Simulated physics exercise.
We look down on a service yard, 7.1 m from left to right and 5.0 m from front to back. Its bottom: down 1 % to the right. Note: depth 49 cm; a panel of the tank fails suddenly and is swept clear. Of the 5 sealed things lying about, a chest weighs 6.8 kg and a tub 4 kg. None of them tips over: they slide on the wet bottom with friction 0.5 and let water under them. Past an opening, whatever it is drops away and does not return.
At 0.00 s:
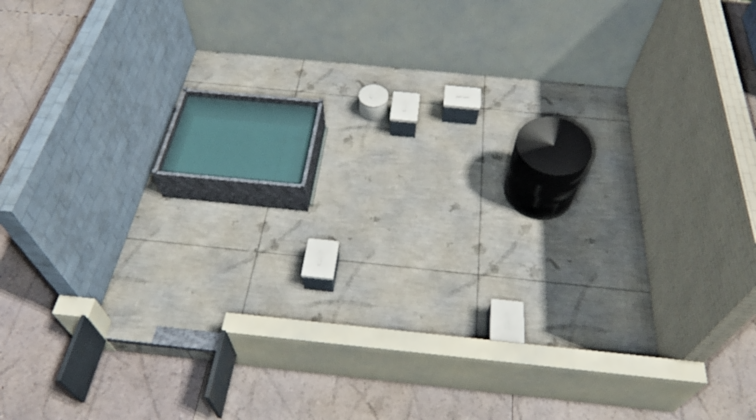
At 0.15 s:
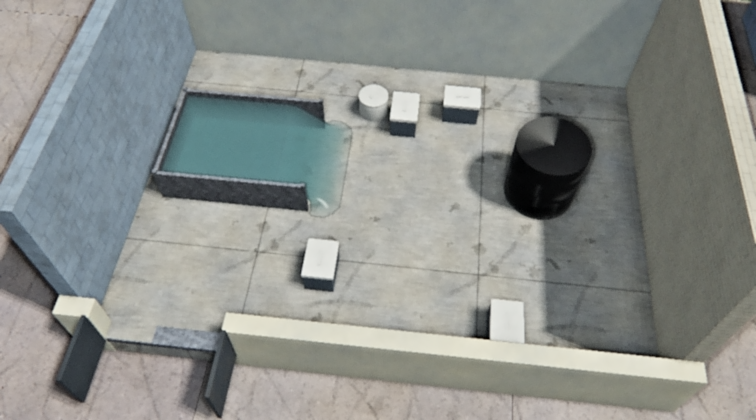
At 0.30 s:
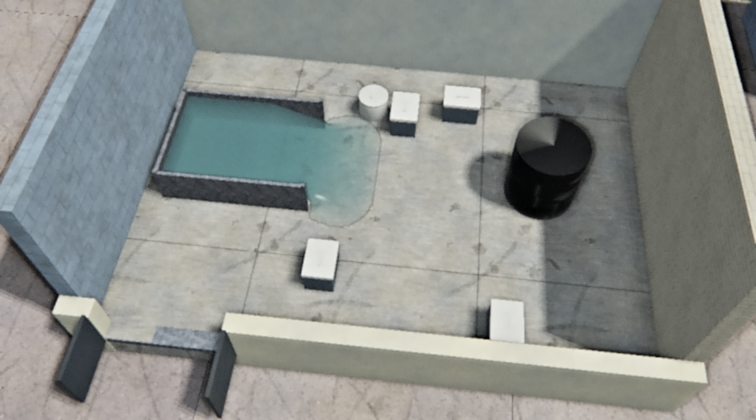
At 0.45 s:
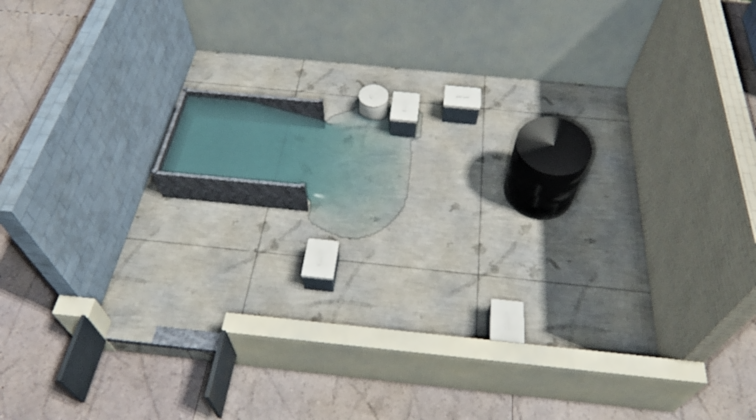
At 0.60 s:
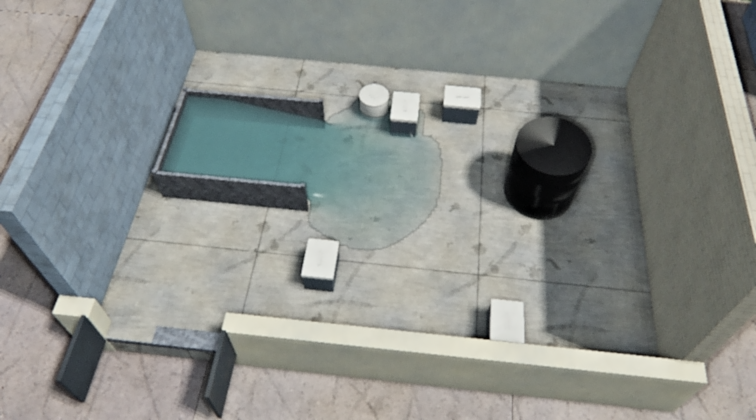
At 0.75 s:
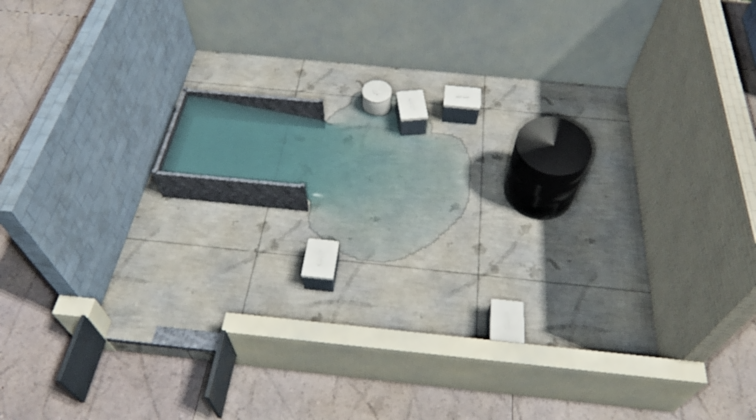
Water bursts from the right side of a dark-walled tank as its panel gives way, pouring onto the pale floor of a walled yard. The sheet spreads rightward in a widening rounded pool, reaching the white-topped blocks, and finally a small block and the round tub beside it shift slightly.
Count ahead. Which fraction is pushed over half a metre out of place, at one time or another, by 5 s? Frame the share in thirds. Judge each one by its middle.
That comes to two thirds or more.
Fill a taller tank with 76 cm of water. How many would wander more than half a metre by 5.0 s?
So the tally would be 4.
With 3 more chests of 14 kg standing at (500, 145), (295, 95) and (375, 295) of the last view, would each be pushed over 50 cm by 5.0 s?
Result, in sequence: Above the mark / below the mark / below the mark.
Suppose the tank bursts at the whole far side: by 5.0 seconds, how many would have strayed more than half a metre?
Count: 3.
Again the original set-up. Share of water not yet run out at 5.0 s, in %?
Still held: Near 100 %.
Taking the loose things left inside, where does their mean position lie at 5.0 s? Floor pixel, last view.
Averaged position, last view: Near pixel (506, 186).
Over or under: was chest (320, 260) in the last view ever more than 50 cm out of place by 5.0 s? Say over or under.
The answer is smaller.
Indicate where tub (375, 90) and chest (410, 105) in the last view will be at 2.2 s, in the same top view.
Around (402, 62) and (502, 80).
After 1.1 s 0 of 5 are over 50 cm from their spots; 0 afloat.
After 2.2 s 3 of 5 are over 50 cm from their spots; 1 afloat.
After 3.5 s 4 of 5 are over 50 cm from their spots; 4 afloat.
After 5.0 s 4 of 5 are over 50 cm from their spots, and 4 have been at some point; 3 afloat.
